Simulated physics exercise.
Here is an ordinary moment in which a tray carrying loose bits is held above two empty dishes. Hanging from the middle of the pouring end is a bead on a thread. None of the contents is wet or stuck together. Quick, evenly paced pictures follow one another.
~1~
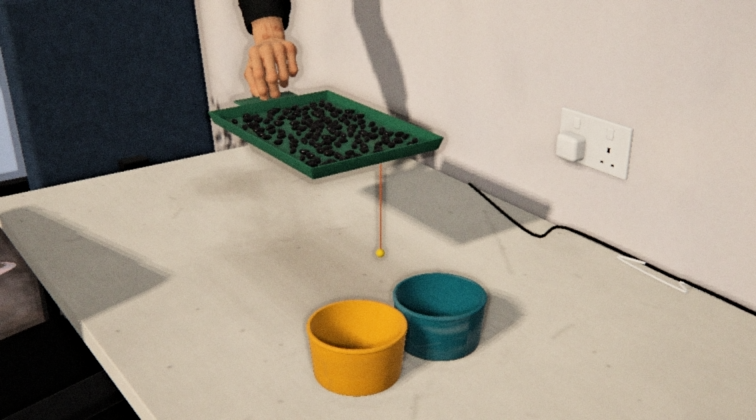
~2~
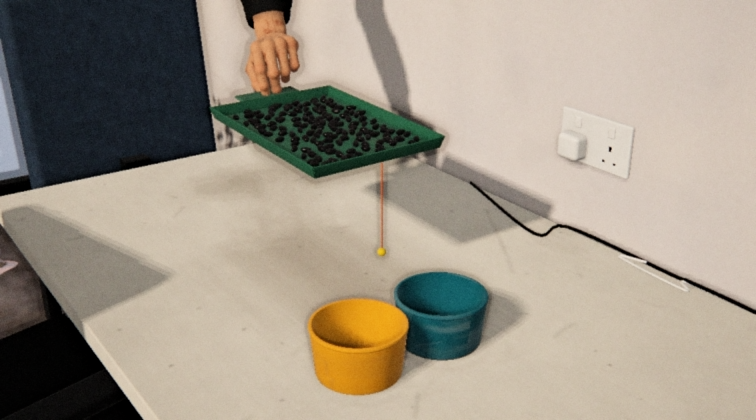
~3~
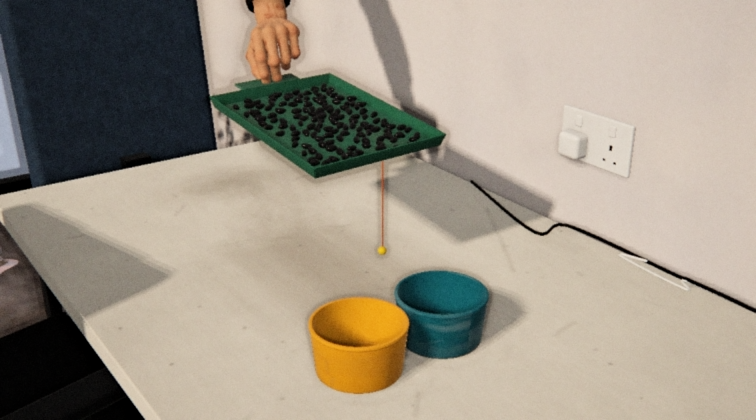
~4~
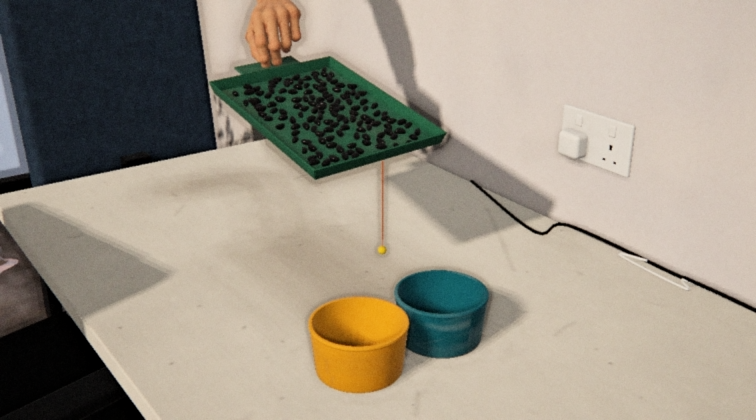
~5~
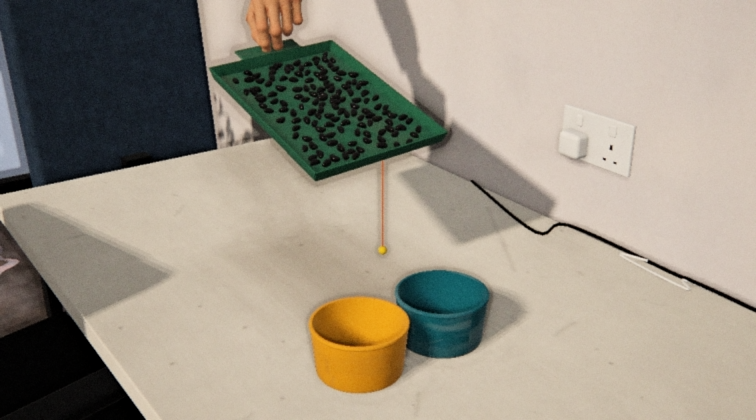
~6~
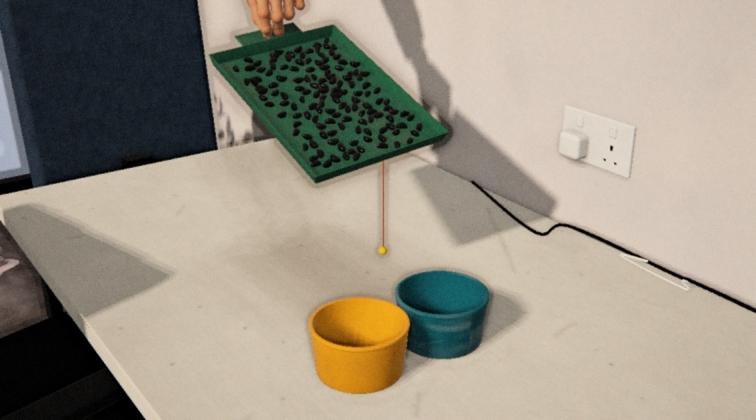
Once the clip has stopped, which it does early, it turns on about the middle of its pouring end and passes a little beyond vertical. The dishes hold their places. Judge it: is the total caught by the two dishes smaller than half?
Yes.
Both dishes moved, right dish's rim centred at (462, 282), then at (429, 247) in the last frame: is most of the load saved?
For the two tries in order: Not as much as half, not as much as half.
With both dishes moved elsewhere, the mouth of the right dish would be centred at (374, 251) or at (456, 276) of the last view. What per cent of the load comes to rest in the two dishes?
First 10 per cent, second 60 per cent.
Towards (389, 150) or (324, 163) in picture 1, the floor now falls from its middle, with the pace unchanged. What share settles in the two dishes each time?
In order, some 10 % and some 10 %.
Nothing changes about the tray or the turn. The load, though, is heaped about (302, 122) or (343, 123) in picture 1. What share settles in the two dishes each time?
You'd get near 30 percent first and near 30 percent next.
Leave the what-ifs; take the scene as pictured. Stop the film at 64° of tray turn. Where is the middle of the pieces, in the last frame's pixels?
(356, 144).
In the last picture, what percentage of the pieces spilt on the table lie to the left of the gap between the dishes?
Left share: Close to 100 %.
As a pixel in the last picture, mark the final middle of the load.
Close to (356, 334).
Soon after the last picture, tray tipped steeply; nearly all on the tray; a stray few in the air.
A little later, tray tipped past a quarter turn; about a third on the tray; a small part in the left dish; a small part in the right dish; about a quarter outside both; about a third in the air.
Later still, tray tipped past a quarter turn; a small part in the left dish; about a quarter in the right dish; most outside both.
At rest, tray tipped past a quarter turn; a small part in the left dish; about a quarter in the right dish; most outside both.
